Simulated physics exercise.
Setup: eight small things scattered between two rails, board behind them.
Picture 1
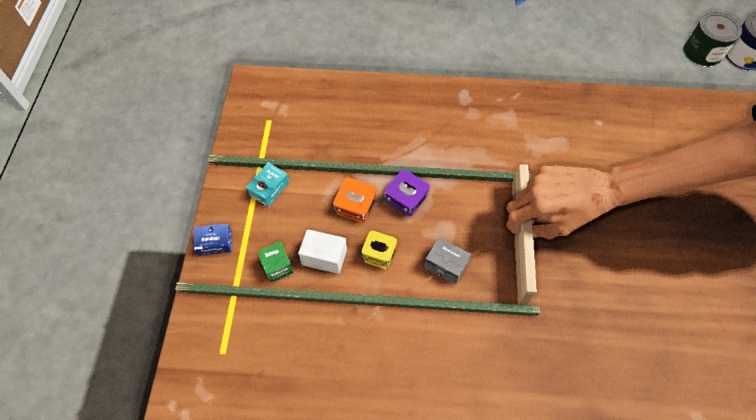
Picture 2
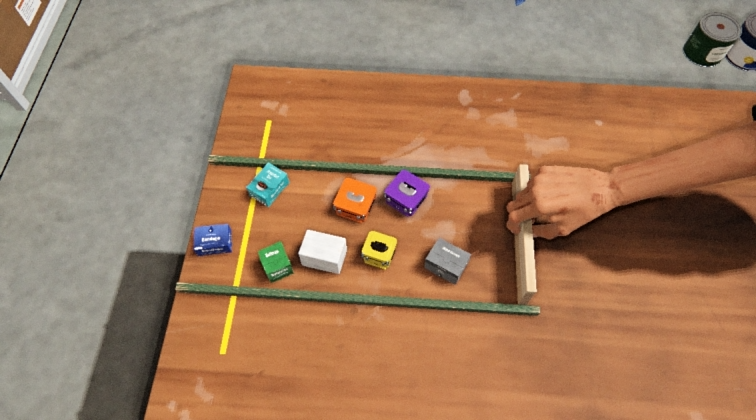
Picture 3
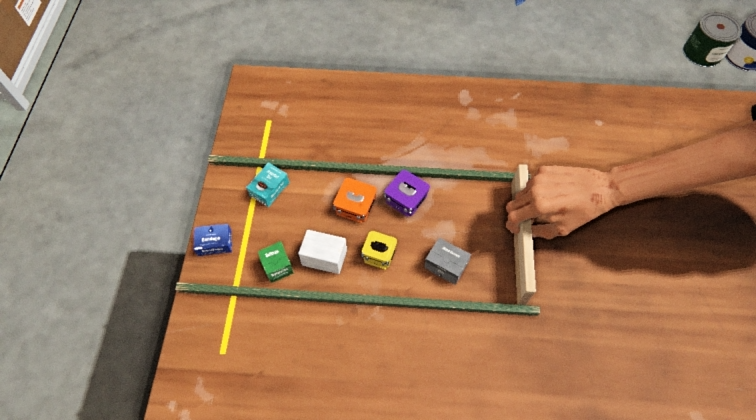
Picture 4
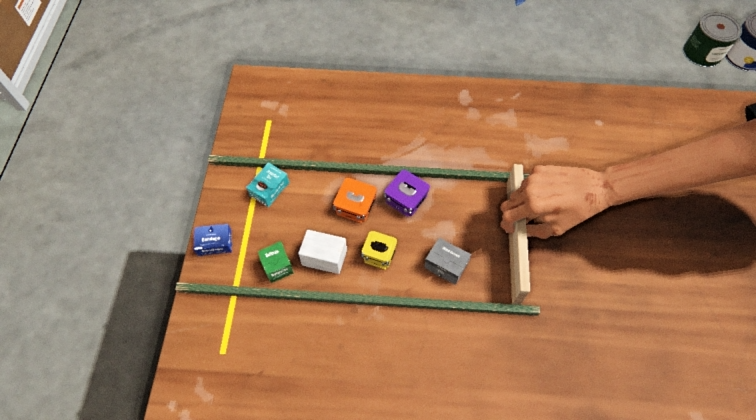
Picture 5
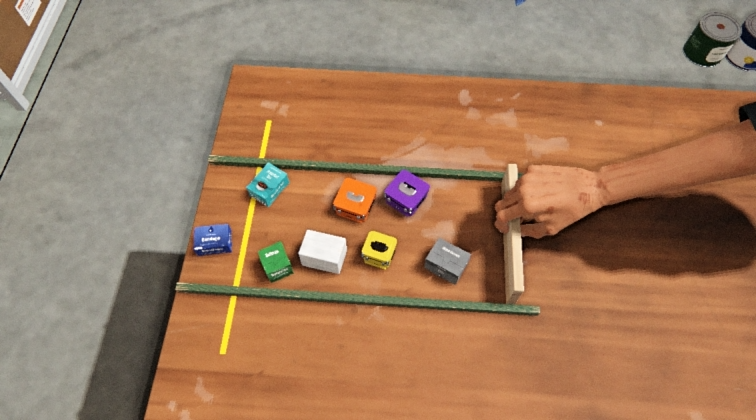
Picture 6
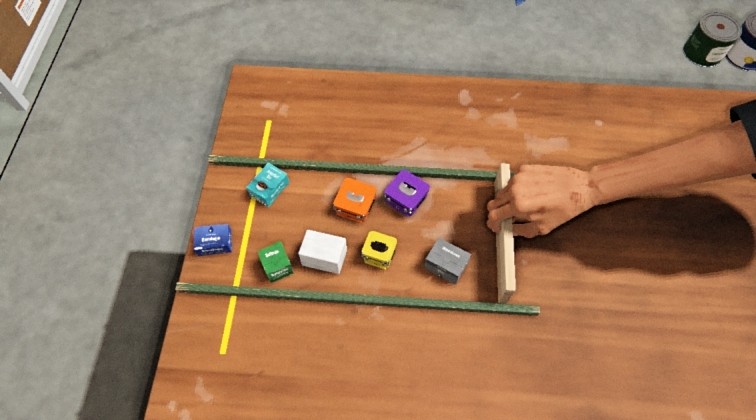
On a wooden table, a hand slides a board slightly left toward eight small, still boxes.
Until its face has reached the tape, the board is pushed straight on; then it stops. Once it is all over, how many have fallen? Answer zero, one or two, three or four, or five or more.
When it is over, three or four have fallen.
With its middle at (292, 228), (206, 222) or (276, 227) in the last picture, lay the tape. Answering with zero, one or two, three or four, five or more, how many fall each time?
So in that order I'd say one to two; more than four; just one or two.
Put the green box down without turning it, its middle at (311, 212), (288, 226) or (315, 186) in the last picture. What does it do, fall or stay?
Place by place: It is pushed off, it is pushed off, it is pushed off.
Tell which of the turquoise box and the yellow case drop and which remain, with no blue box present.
Looking at the two, the turquoise box ends up below and the yellow case stays up top.
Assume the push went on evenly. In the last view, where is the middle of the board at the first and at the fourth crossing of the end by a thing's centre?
At (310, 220) for the first, at (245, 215) for the fourth.
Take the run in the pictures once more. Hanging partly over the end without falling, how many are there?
The total here is 3.
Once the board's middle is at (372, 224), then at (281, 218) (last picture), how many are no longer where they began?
That makes 6 at the first spot and 8 at the second.
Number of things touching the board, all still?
Contact count: 2.
Early on, none off yet; blue box at rest near (213, 240); turquoise box at rest near (268, 185); green box moving near (267, 264).
Finally, the number that fall off is three or four; lost, white block, turquoise box and blue box.
